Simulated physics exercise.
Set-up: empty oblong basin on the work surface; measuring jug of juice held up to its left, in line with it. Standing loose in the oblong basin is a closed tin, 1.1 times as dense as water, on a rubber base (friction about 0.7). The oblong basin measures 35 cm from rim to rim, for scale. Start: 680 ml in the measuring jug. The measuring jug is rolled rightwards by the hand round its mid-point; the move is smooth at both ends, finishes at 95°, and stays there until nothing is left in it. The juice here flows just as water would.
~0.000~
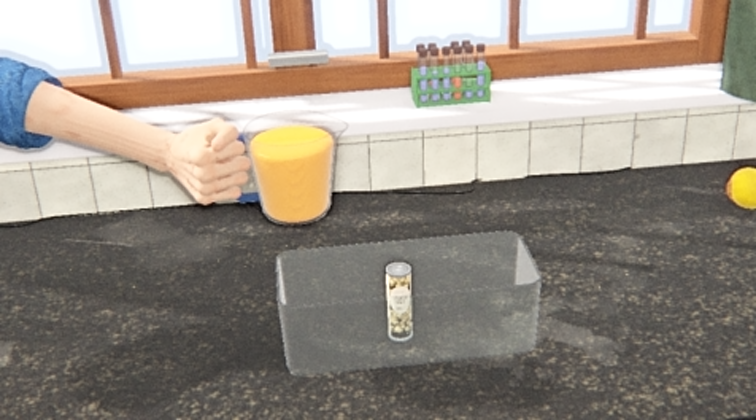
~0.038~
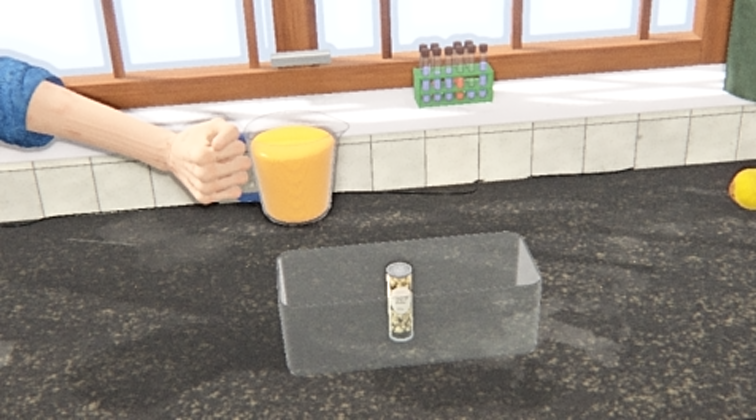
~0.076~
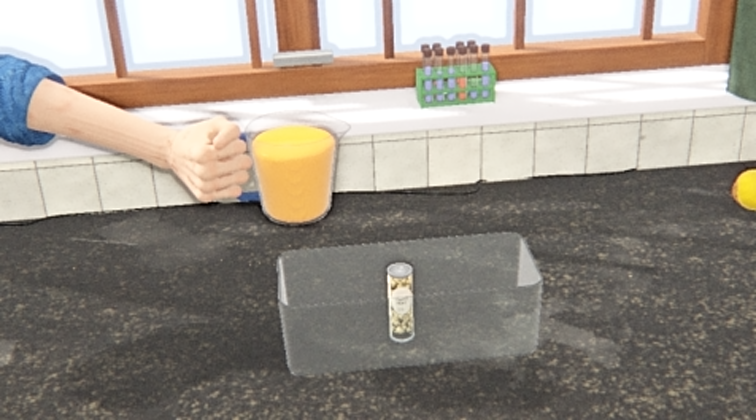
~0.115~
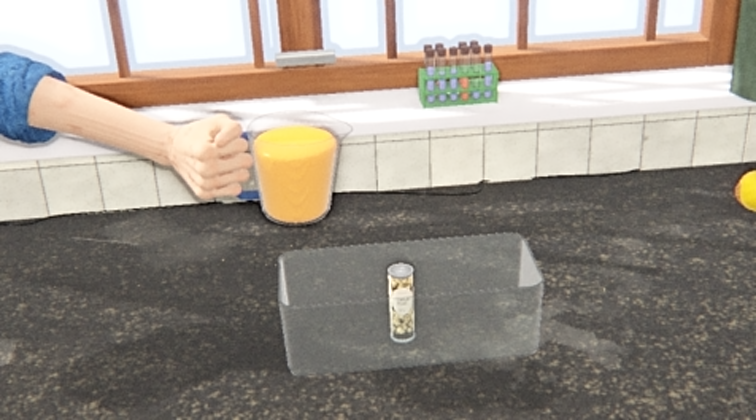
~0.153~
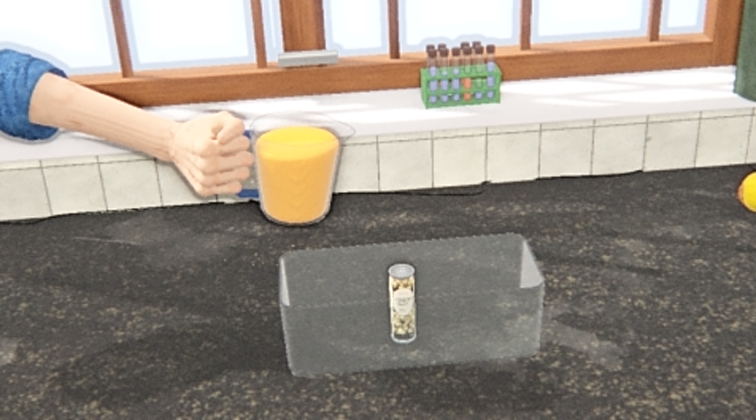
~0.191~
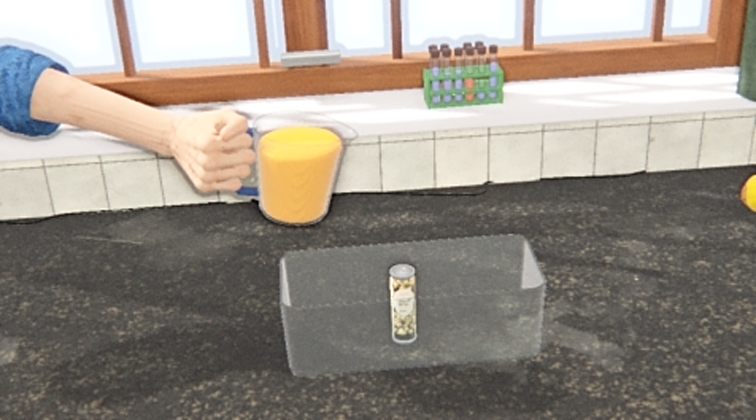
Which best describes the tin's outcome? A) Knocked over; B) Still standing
Still standing (B).
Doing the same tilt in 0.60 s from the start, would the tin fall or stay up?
Outcome - the tin remains standing.
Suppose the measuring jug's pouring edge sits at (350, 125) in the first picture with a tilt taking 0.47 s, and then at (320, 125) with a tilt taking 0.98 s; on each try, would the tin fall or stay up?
Try 1: Still standing; try 2: Tipped over.
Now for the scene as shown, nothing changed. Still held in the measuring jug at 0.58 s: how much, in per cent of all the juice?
Close to 80 percent of the liquid remains at that time.
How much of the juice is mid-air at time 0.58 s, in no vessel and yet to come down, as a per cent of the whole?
Some 18 per cent, I reckon.
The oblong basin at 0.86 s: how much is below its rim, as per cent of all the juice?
My estimate is about 46 percent.
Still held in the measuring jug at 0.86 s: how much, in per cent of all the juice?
Remaining share: Approx. 30 %.
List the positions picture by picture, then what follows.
It leans 0°; its right rim is at (349, 124); the juice meets the walls at (249, 144) and (333, 137); the oblong basin's rim runs from (278, 280) to (530, 257); the tin's top is at (398, 272), in the first picture.
It leans 0°; its right rim is at (350, 125); the juice meets the walls at (250, 143) and (334, 137), in the second picture.
It leans 1°; its right rim is at (351, 126); the juice meets the walls at (251, 143) and (335, 138), in the third picture.
It leans 3°; its right rim is at (353, 128); the juice meets the walls at (253, 143) and (337, 138), in the fourth picture.
It leans 6°; its right rim is at (356, 130); the juice meets the walls at (255, 143) and (339, 139), in the fifth picture.
It leans 9°; its right rim is at (358, 133); the juice meets the walls at (257, 143) and (342, 140), in the sixth picture.
After 0.58 s the tilt is 61° and 81 per cent is still to pour; the tin stands where it began.
After 0.86 s the tilt is 92° and 31 per cent is still to pour; the tin stands where it began.
After 1.16 s the tilt is 95° and 4 per cent is still to pour; the tin stands where it began.
After 1.48 s the tilt is 95° and 0 per cent is still to pour; the tin stands where it began.
In the end the tin stands where it began.
